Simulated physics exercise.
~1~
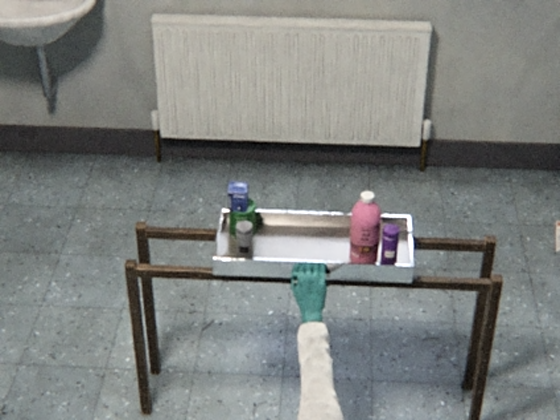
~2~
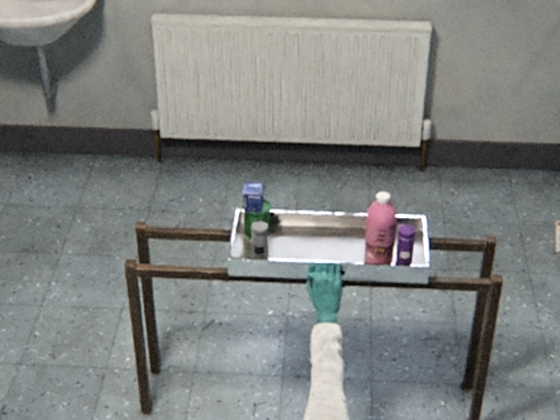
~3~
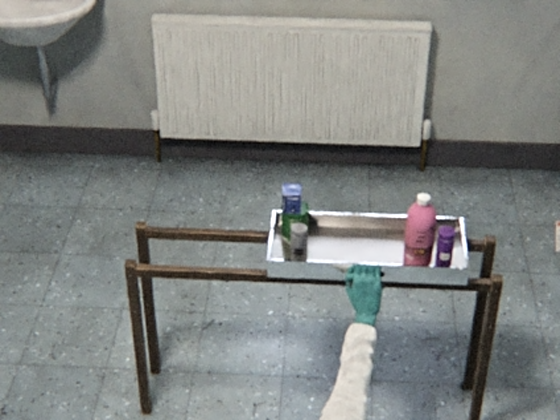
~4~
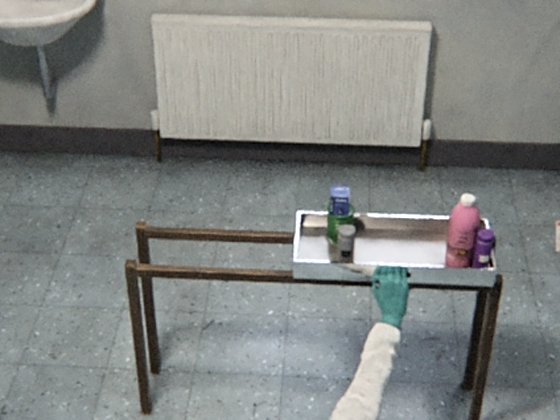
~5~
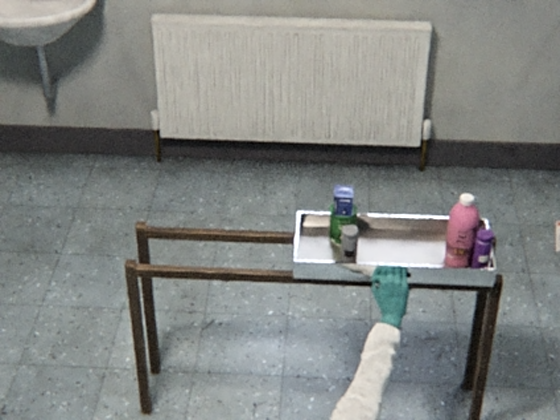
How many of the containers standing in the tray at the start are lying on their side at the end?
None of them are lying down at the end. All five containers are still standing upright in the tray.
A gloved hand slides a tray of upright containers right, where it stops, all still standing.
